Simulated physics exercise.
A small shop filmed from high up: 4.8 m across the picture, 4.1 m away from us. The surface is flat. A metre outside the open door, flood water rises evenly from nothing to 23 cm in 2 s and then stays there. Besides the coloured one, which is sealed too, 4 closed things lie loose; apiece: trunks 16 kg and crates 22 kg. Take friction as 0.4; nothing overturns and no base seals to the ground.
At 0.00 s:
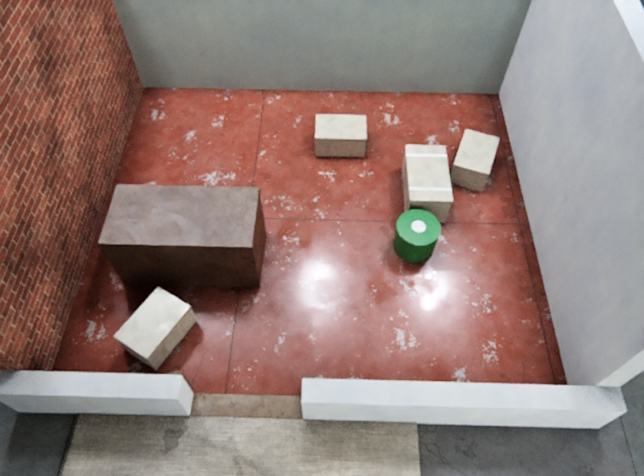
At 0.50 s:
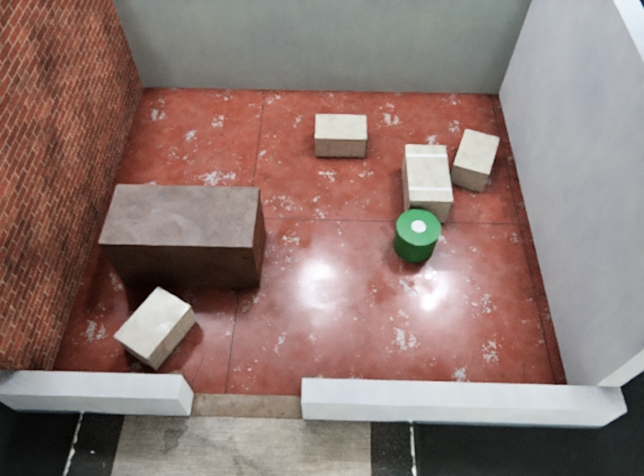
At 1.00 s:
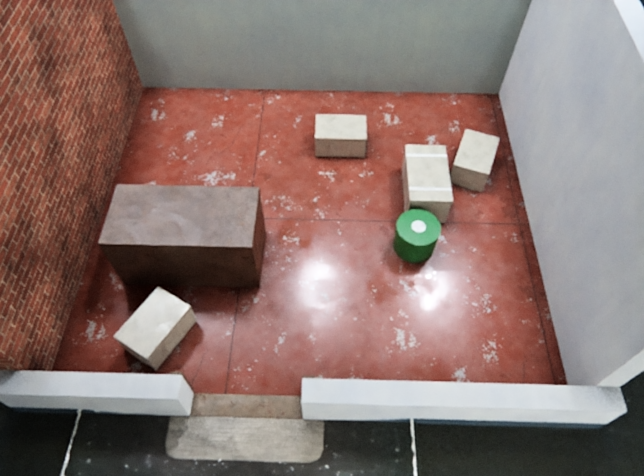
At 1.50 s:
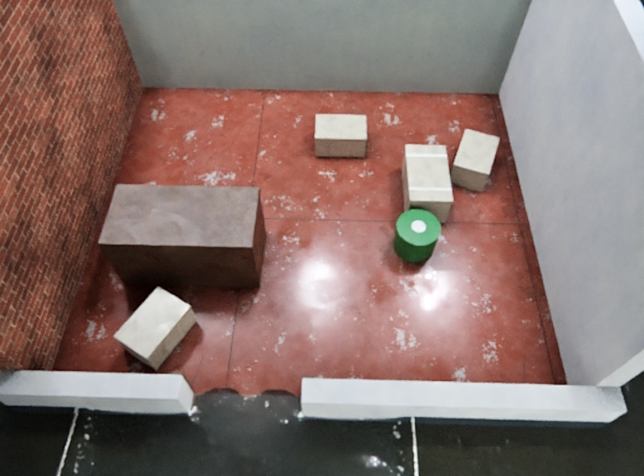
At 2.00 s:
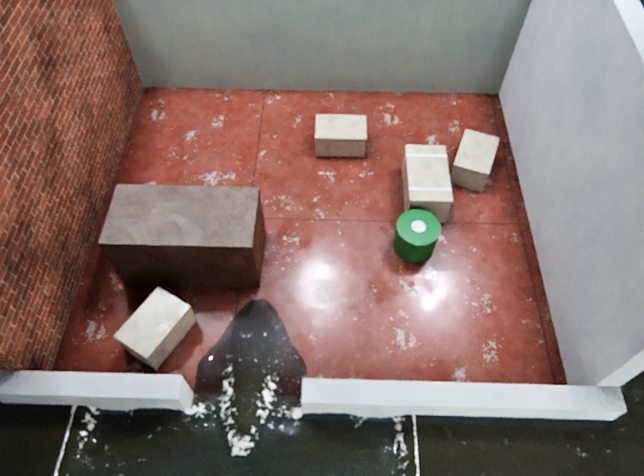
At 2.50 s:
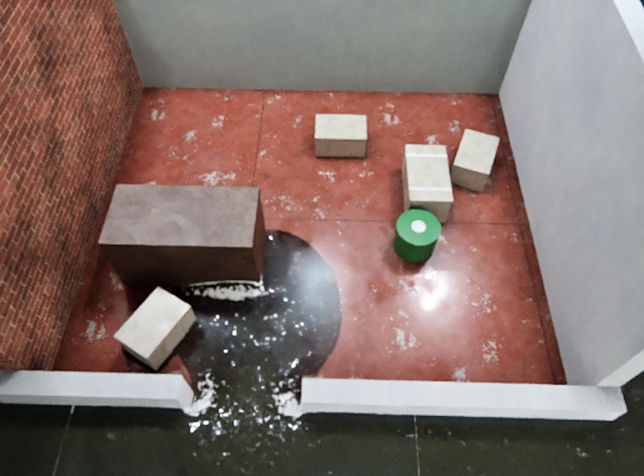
In the video, dark water spreads across the ground outside a small red-floored room seen from above, then enters through the doorway and fans out to the large brown block, while the green tub and pale boxes stay still.
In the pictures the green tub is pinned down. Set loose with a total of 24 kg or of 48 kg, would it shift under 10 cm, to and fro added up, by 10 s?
Verdict: The lower weight is enough.
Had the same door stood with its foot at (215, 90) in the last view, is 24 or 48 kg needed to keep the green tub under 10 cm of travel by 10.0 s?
Then the smaller load will do.
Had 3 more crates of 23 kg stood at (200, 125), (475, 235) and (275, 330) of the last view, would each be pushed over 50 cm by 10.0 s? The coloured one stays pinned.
In turn: Less, under, past it.
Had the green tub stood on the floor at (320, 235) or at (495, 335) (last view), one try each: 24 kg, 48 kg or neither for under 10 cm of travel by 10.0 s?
In turn: It takes the larger; the smaller is enough.
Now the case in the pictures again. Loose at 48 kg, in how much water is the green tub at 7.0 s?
About 6 cm.
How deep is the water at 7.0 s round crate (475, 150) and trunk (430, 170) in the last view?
Roughly 2 and 3 cm.
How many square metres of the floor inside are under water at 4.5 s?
About 10.5 m2.
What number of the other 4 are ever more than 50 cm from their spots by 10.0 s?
That makes 1.
After 3.5 s the green tub would be 0 cm from its start with 24 kg and 0 cm from its start with 48 kg; 3 cm of water round it then.
After 4.5 s the green tub would be 0 cm from its start with 24 kg and 0 cm from its start with 48 kg; 5 cm of water round it then.
After 7.0 s the green tub would be 0 cm from its start with 24 kg and 0 cm from its start with 48 kg; 6 cm of water round it then.
After 10.0 s the green tub would be 0 cm from its start with 24 kg and 0 cm from its start with 48 kg; 9 cm of water round it then.
